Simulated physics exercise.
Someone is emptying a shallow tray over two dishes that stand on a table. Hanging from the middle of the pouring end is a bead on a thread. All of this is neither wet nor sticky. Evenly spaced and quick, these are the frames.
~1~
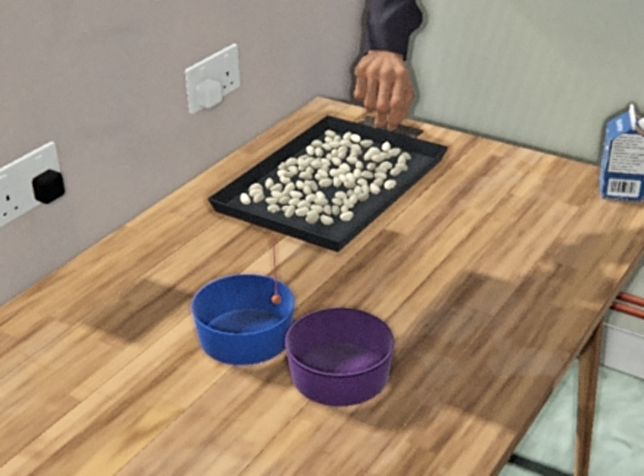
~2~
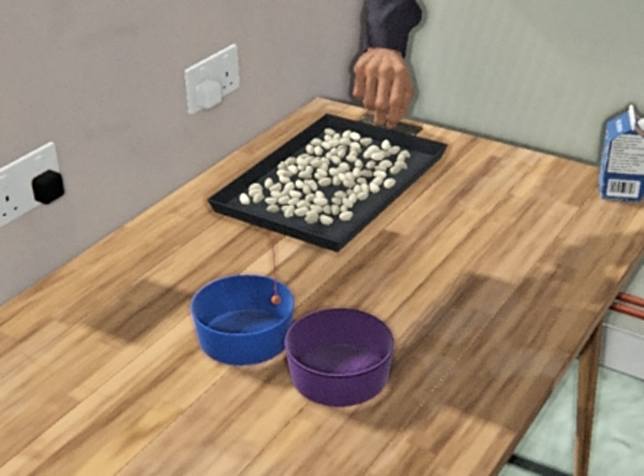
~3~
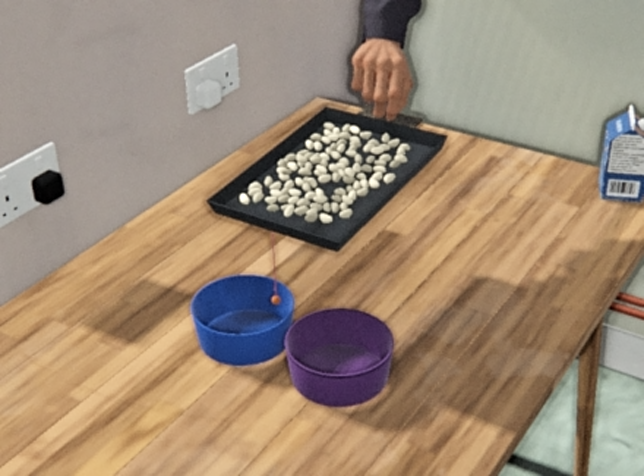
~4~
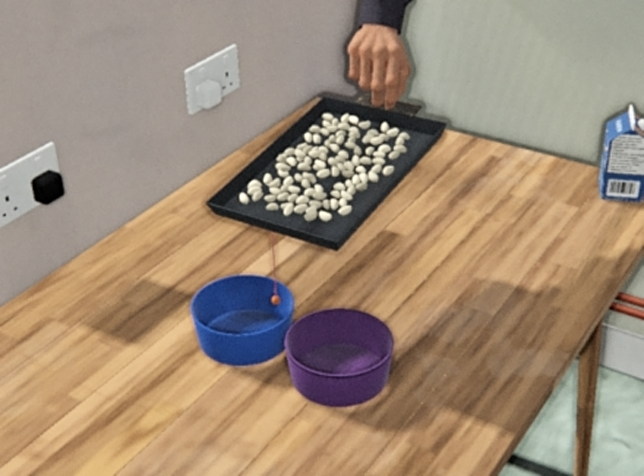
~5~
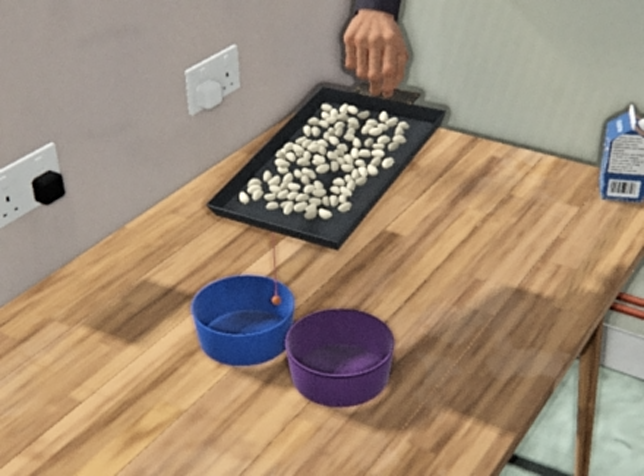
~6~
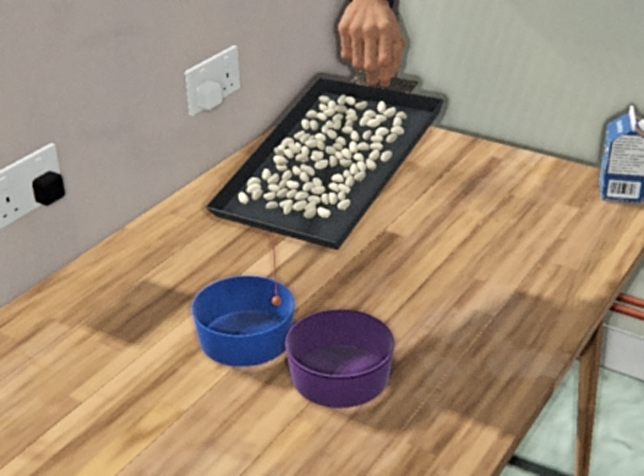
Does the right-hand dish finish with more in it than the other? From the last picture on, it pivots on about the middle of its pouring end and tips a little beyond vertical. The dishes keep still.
No.
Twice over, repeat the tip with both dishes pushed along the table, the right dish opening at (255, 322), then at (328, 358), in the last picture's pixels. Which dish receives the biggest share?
With the dishes at the first place it's the right-side dish, and at the second it's the left-side dish.
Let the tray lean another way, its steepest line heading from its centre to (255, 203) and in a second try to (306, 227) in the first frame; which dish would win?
Try 1: The left-side dish; try 2: The right-side dish.
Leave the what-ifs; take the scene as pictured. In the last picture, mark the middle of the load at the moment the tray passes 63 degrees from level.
In the last view, the load is centred near (251, 201).
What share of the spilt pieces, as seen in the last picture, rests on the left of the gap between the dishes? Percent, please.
Roughly 100 percent.
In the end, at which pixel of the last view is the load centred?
Once nothing moves, the middle sits near (224, 342).
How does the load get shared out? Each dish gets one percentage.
Left dish around 70, right dish around 0, both in a hundred.
Just after the last frame, tray tipped steeply; almost all on the tray; just a few in the left dish; just a few in the air.
A moment on, tray tipped past a quarter turn; roughly a quarter on the tray; roughly a third in the left dish; about a tenth outside both; roughly a quarter in the air.
Further on, tray tipped past a quarter turn; roughly two thirds in the left dish; roughly a quarter outside both.
When it is over, tray tipped past a quarter turn; not one in the right dish; roughly two thirds in the left dish; roughly a quarter outside both.
